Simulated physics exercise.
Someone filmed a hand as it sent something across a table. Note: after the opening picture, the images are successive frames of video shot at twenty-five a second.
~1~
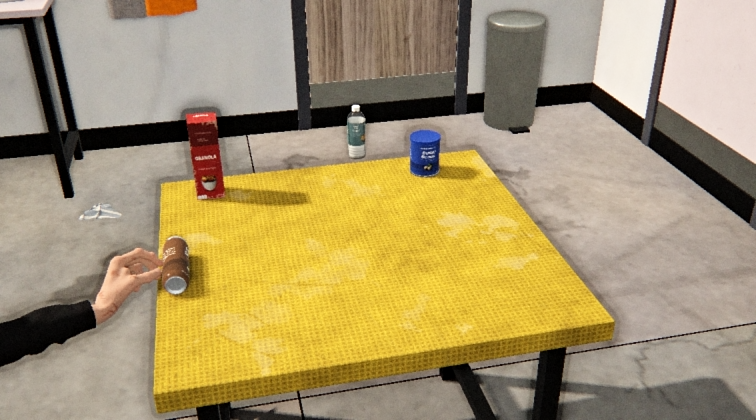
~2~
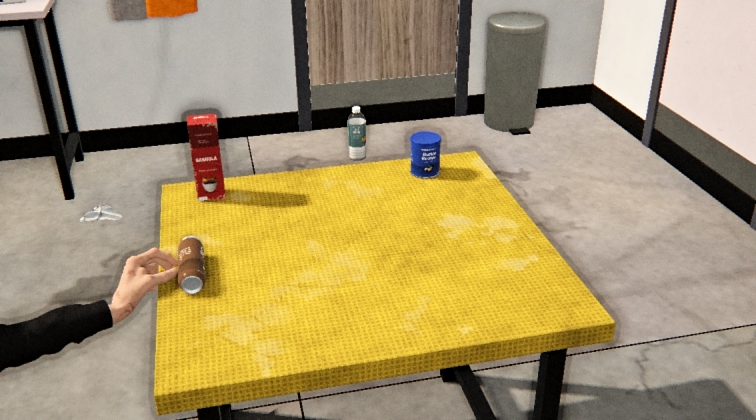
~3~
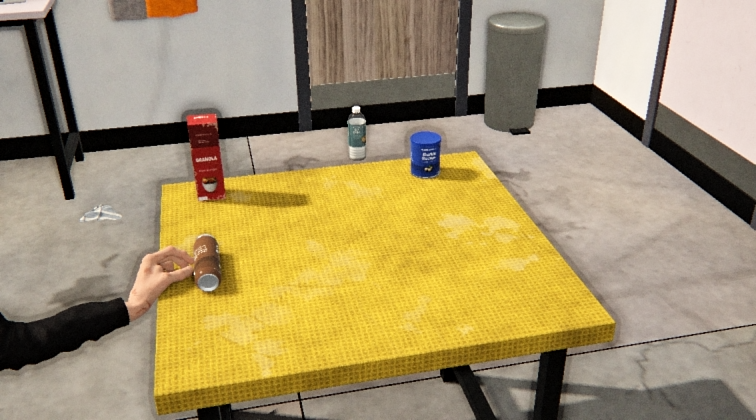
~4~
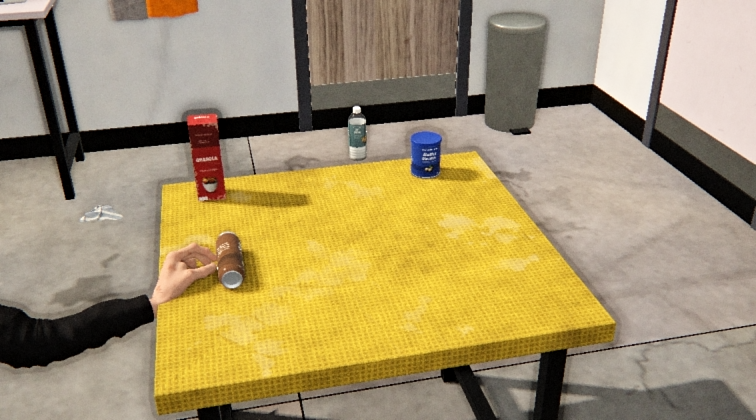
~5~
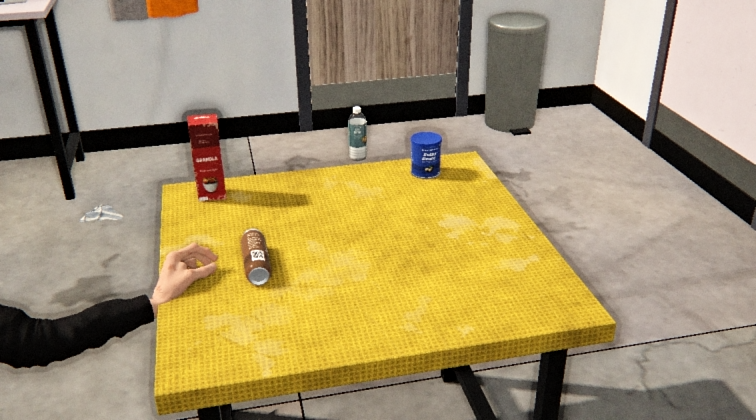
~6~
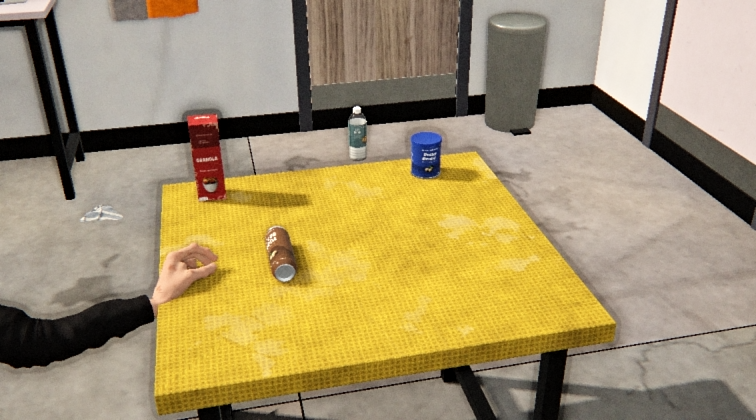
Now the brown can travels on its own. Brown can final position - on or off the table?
Off.
Then, 0.30 s on from there, brown can shifted well along near (448, 232).
Then, 0.70 s on from there, brown can now off the table.
Then, 1.10 s on from there, things are still on the move.
In the end, off the table, brown can.
